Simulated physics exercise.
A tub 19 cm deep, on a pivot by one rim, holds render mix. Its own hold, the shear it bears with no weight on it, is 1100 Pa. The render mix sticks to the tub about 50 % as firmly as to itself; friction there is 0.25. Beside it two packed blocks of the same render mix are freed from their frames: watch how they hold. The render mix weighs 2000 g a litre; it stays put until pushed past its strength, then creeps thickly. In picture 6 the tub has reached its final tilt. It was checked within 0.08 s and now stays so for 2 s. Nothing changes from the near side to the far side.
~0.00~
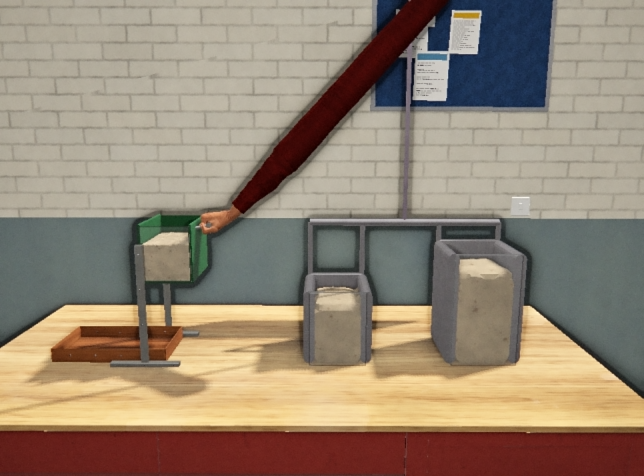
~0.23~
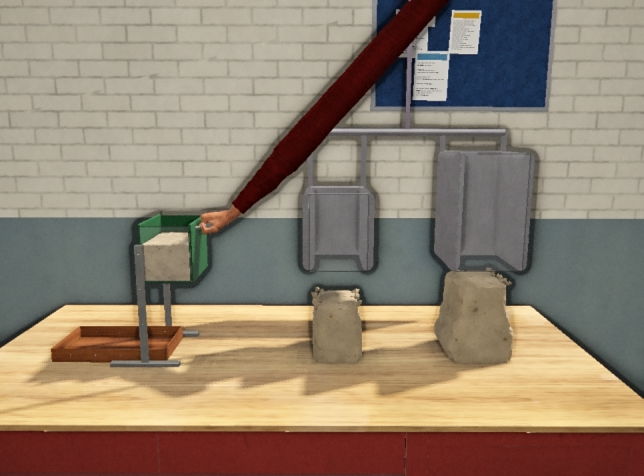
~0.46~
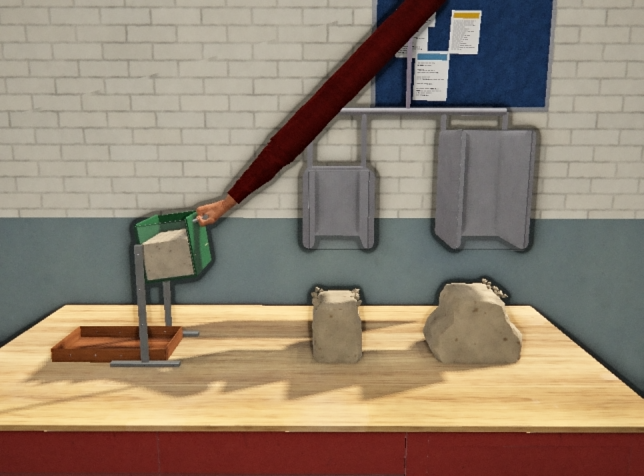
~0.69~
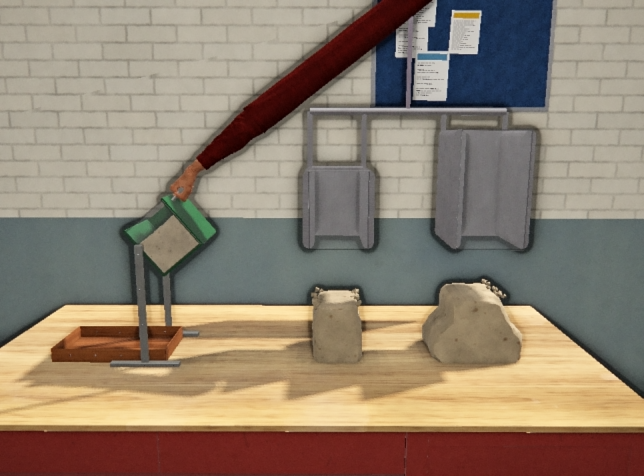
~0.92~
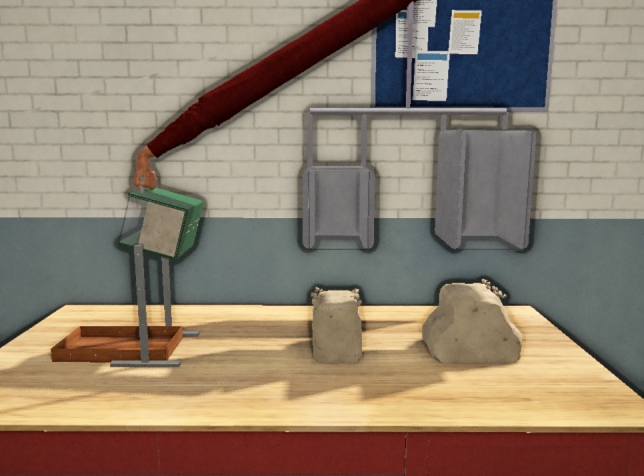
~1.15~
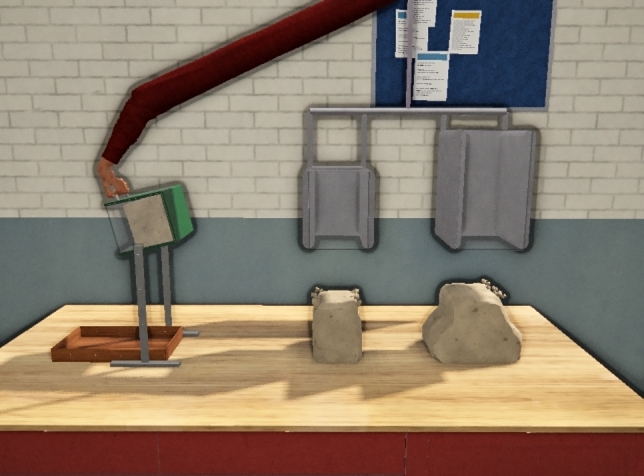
Grey moulds lifting off two sandy blocks, the right one slumping wider, then a red-sleeved arm tilting a green tub leftward.
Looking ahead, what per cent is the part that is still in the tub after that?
It comes to some 100 %.
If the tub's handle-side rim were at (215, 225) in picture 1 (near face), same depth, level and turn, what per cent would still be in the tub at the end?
It would be near 40 %.
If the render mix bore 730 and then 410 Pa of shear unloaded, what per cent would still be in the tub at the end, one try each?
In turn about 45 %, 45 %.
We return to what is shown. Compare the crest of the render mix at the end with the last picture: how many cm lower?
Some 3 cm.
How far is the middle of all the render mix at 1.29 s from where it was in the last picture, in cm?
About 2 cm.
After 1.29 s, the tub is at 103 degrees and holds 100 %.
After 1.46 s, the tub is at 103 degrees and holds 100 %.
After 1.63 s, the tub is at 103 degrees and holds 100 %.
After 1.80 s, the tub is at 103 degrees and holds 100 %.
After 3.15 s, at the end, the tub is at 103 degrees and holds 100 %.
